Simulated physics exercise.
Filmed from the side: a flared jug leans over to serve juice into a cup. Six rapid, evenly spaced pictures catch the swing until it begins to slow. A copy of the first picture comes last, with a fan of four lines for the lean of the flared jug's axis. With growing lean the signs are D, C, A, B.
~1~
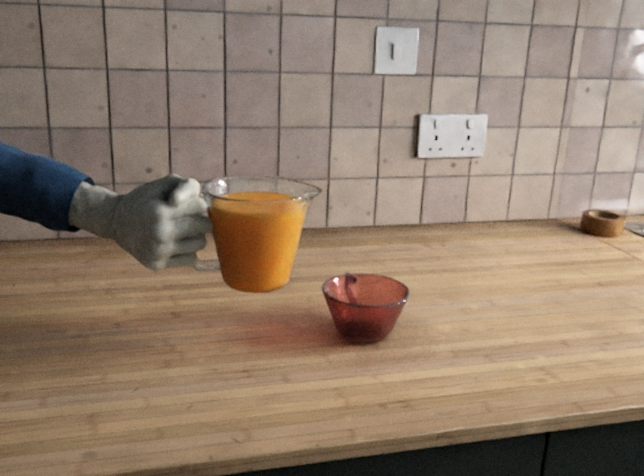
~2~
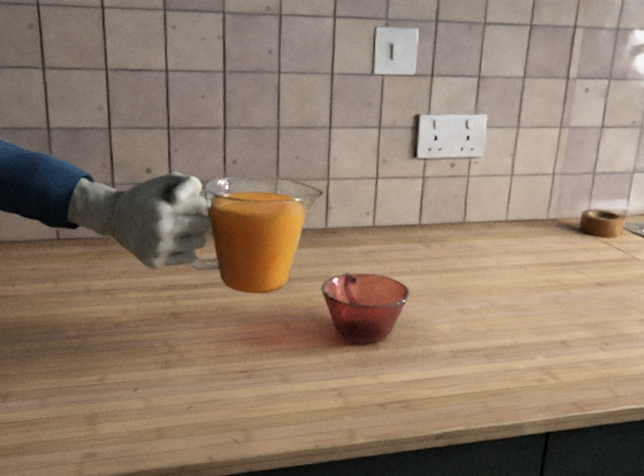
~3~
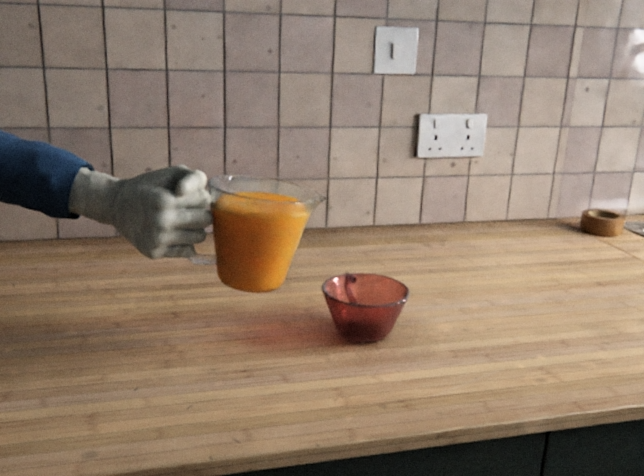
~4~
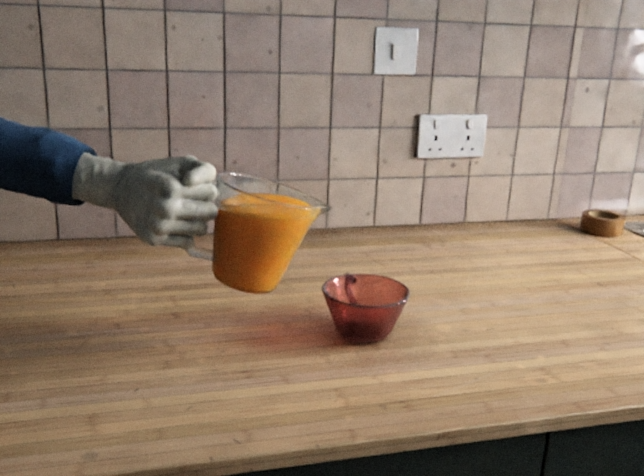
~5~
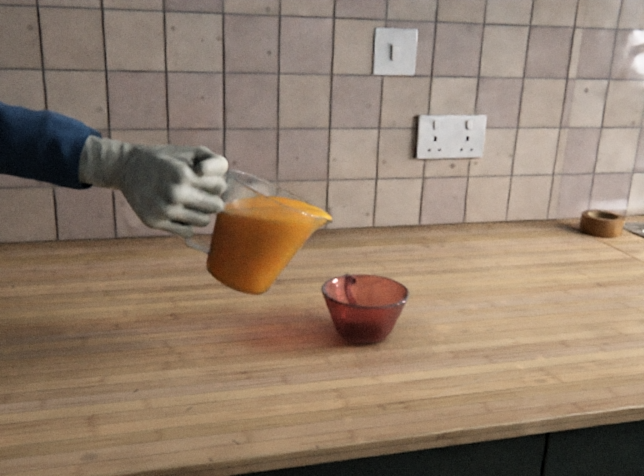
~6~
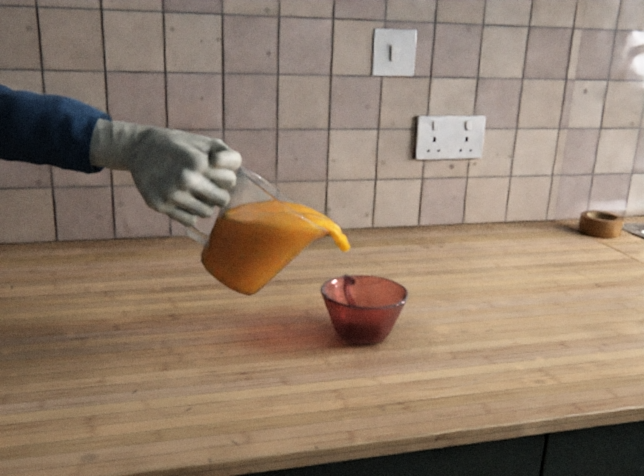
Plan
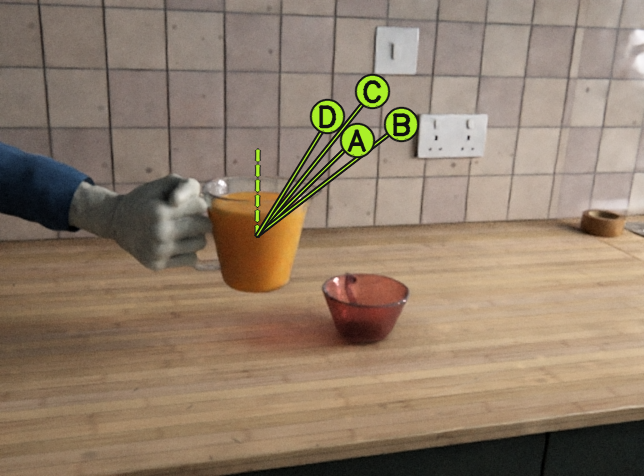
A gloved hand held a clear jug of orange juice beside a small reddish cup on a wooden counter, then tilted it to the right until juice ran over the lip above the cup.
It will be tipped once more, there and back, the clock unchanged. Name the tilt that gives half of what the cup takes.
C is best.
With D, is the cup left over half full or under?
Under half.
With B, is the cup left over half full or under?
Over.
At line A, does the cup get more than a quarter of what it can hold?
Yes, it does.
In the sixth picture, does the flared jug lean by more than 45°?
No, it does not.
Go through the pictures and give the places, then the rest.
Upright, lip at (320, 189); rim of the cup round (366, 289); nothing has left yet.
Upright, lip at (321, 191); nothing has left yet.
Tipped about 7°, lip at (324, 197); nothing has left yet.
Tipped about 15°, lip at (328, 206); nothing has left yet.
Tipped about 25°, lip at (330, 219); juice is over the lip, down to (330, 219).
Tipped about 35°, lip at (330, 233); juice is over the lip, down to (345, 246).
On the marked copy, A at (343, 151); B at (388, 134); C at (362, 104); D at (320, 132).
For line A, the cup ends with about 67 % of what it can hold; 3 % of the juice is spilt.
For line B, the cup ends with about 81 % of what it can hold; 7 % of the juice is spilt.
For line C, the cup ends with about 48 % of what it can hold.
For line D, the cup ends with about 29 % of what it can hold.
